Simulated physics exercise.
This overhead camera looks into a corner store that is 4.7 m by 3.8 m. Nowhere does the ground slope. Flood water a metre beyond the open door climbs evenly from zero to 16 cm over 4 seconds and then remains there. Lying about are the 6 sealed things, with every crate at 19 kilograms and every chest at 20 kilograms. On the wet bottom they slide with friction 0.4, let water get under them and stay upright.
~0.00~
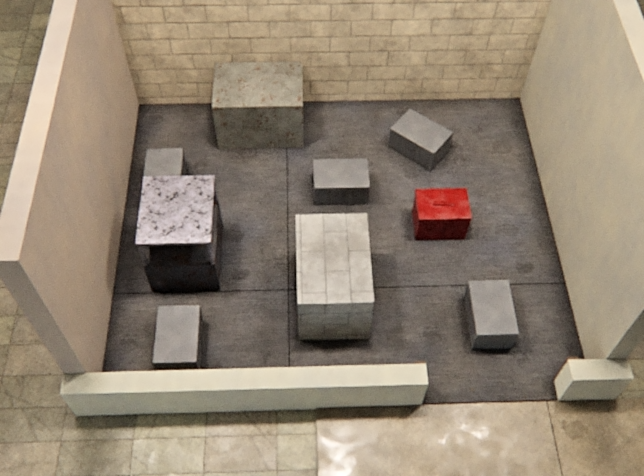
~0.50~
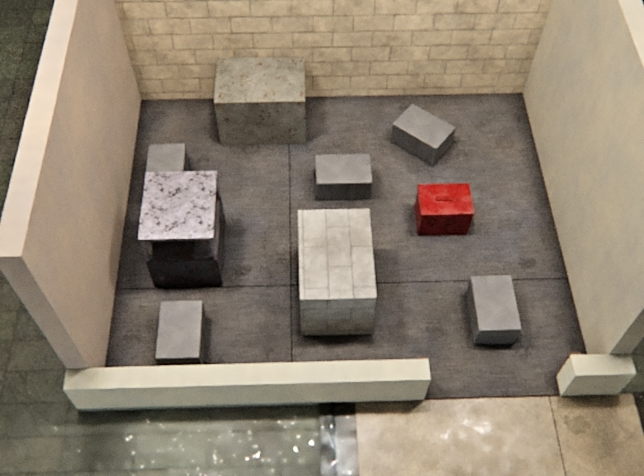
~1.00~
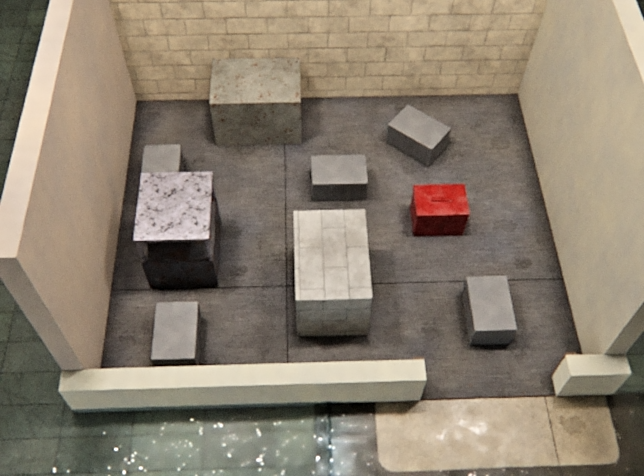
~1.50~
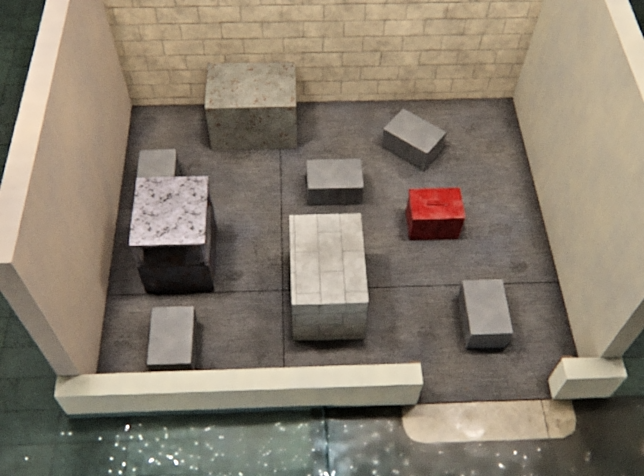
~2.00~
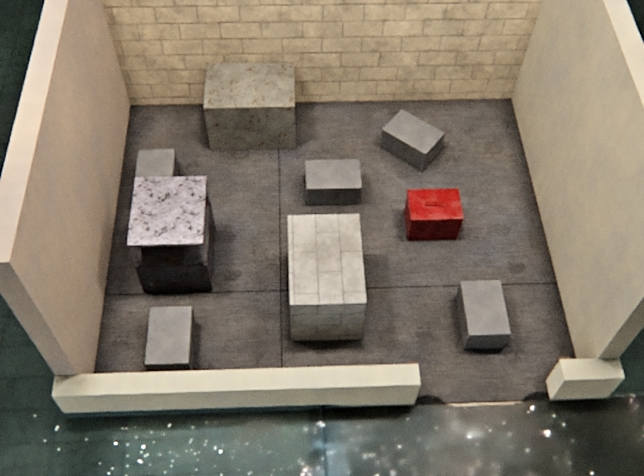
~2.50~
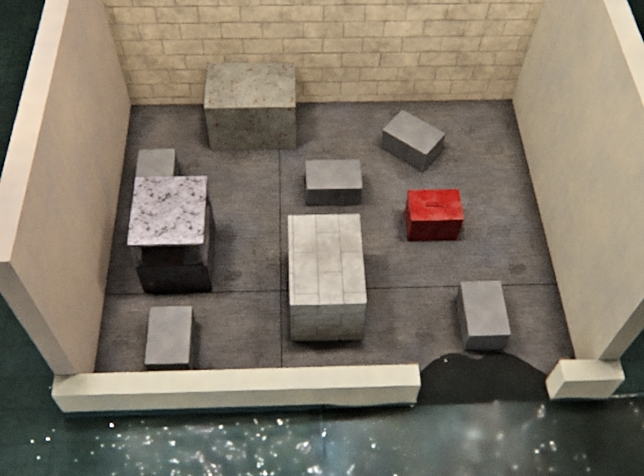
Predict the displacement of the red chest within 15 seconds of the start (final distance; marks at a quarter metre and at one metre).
Distance covered: Large.
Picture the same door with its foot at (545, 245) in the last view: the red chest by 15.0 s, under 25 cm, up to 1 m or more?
The red chest ends up a great distance away.
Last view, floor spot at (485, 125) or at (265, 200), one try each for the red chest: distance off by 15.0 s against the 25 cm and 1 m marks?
The first time it wanders far off, the second time it wanders a bit.
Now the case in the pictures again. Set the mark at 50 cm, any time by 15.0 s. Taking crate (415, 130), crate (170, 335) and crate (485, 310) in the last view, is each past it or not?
Order as asked: Beyond, below, beyond.
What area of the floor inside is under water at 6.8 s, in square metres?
9.5 m2.
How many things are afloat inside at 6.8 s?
Count: 0.
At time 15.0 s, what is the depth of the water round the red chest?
I'd put it at about 8 cm.
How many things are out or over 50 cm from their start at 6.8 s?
That would be 1.
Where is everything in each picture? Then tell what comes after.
In the first frame, the red chest at (443, 204) rests on the ground; water covers 0.0 m2; 0 of 6 have shifted.
In the second frame, the red chest at (446, 199) rests on the ground; water covers 0.0 m2; 0 of 6 have shifted.
In the third frame, the red chest at (441, 200) rests on the ground; 0.0 m2 under water; 0 of 6 have shifted.
In the fourth frame, the red chest at (437, 203), on the bottom; 0.0 m2 under water; 0 of 6 have shifted.
In the fifth frame, the red chest at (435, 204) rests on the ground; water covers 0.0 m2; 0 of 6 have shifted.
In the sixth frame, the red chest at (436, 205) rests on the ground; 0.3 m2 under water; 0 of 6 have shifted.
After 3.5 s the red chest is near (436, 205), 0.0 m from its start, aground; 0 afloat.
After 6.8 s the red chest is near (436, 205), 0.0 m from its start, aground; 0 afloat.
After 11.0 s the red chest is near (386, 153), 0.8 m from its start, afloat; 4 afloat.
After 15.0 s the red chest is near (226, 158), 2.3 m from its start, aground; 3 afloat.
